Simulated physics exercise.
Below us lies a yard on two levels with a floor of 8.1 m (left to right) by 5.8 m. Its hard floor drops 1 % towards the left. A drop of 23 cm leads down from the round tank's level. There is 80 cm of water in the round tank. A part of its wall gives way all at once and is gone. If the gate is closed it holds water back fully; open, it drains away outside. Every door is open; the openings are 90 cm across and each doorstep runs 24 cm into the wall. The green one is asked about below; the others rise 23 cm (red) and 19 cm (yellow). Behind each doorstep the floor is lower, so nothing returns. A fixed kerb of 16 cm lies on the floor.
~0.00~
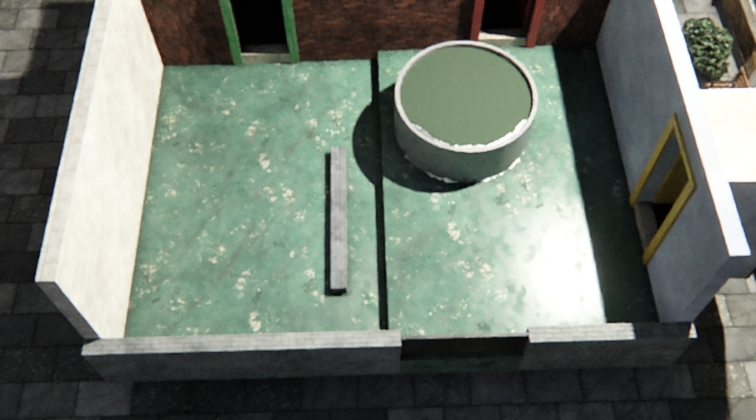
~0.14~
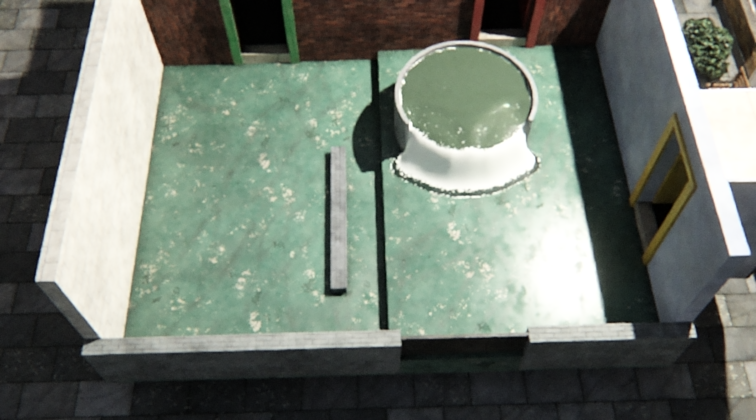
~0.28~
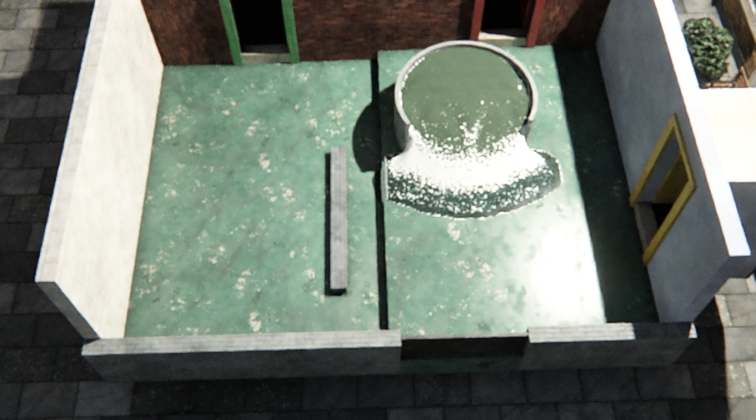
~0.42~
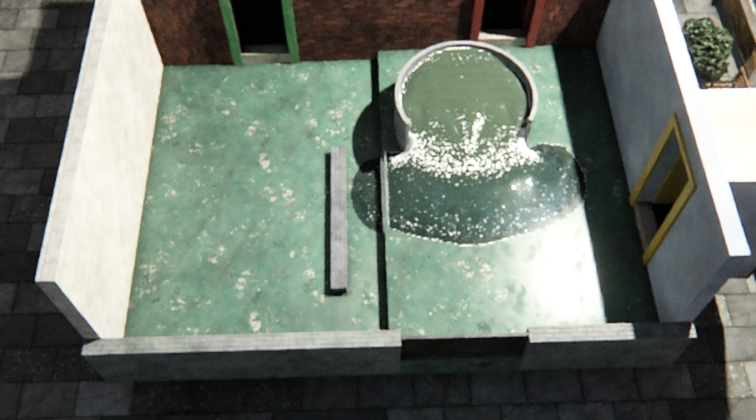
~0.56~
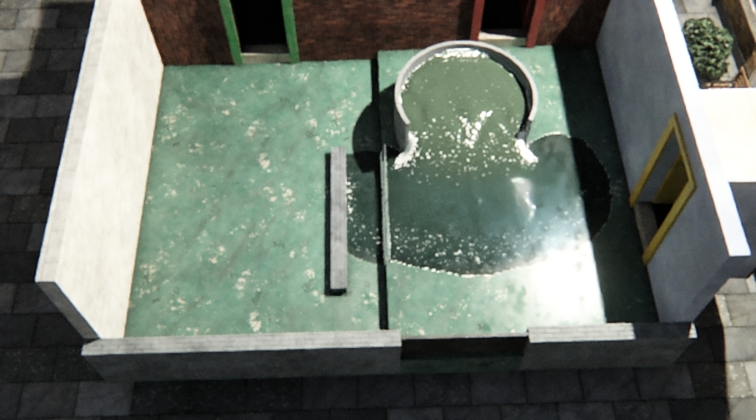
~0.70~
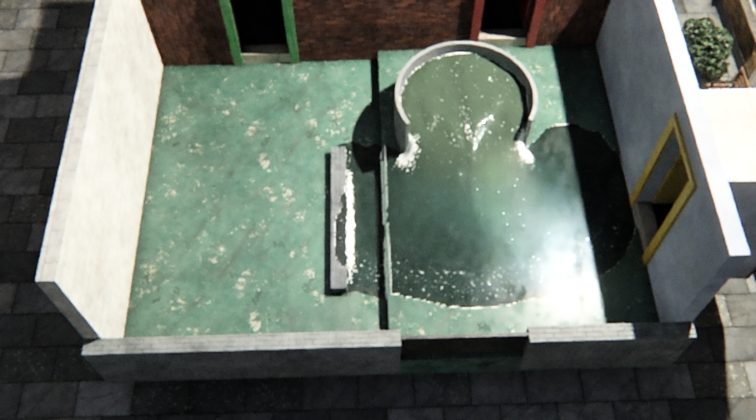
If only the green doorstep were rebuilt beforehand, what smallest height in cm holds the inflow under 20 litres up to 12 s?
It would have to be roughly 11 cm high.
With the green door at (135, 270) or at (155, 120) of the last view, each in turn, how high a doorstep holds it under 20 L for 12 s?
Roughly 17 and 12.0 cm.
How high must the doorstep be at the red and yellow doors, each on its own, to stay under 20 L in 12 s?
About 7.5 cm at red and 13.0 cm at yellow.
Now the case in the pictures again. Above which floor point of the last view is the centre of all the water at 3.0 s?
Near (445, 253).
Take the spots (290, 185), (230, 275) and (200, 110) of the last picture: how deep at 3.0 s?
In that order: 0, 5 and 0 cm.
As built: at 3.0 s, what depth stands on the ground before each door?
In cm: Green 0, red 0, yellow 19.
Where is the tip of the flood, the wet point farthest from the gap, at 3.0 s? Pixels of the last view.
Around (121, 360).
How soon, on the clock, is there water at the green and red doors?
Green 5.5 s, red 5.0 s.
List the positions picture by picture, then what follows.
The first picture shows still water, 80 cm deep, in the round tank at (466, 97); the green door at (260, 25) is dry.
In the second picture, the front is at (535, 165), 0.4 m from the gap at (468, 171); 0.6 m2 of floor is wet, 80 cm left at the back.
In the third picture, the front is at (556, 182), 0.8 m from the gap at (468, 172); 2.1 m2 of floor is wet, 80 cm left at the back.
In the fourth picture, the front is at (376, 226), 1.3 m from the gap at (468, 173); 4.4 m2 of floor is wet, 76 cm left at the back.
In the fifth picture, the front is at (359, 253), 1.8 m from the gap at (468, 174); 7.7 m2 of floor is wet, 67 cm left at the back.
In the sixth picture, the front is at (348, 287), 2.4 m from the gap at (468, 174); 11.0 m2 of floor is wet, 68 cm left at the back; the green door at (260, 25), 4.5 m from the gap, is still 2.5 m from the nearest water.
After 1.4 s water covers 40 % of the floor, deepest (46 cm) near (373, 351); it has not reached the green door.
After 3.0 s water covers 50 % of the floor, deepest (31 cm) near (121, 360); it has not reached the green door.
After 12.0 s water covers 95 % of the floor, deepest (21 cm) near (121, 360); 12 cm at the green door, 0 litres in over its 24 cm doorstep.
At the green door as built, the water arrived by 5.6 s and peaked near 17 cm at 8.2 s.
Run again over the same 12 s with other heights there, 33 litres in over 10 cm, 6 litres over 13.5 cm. The limit of 20 litres is kept from about 11 cm up.
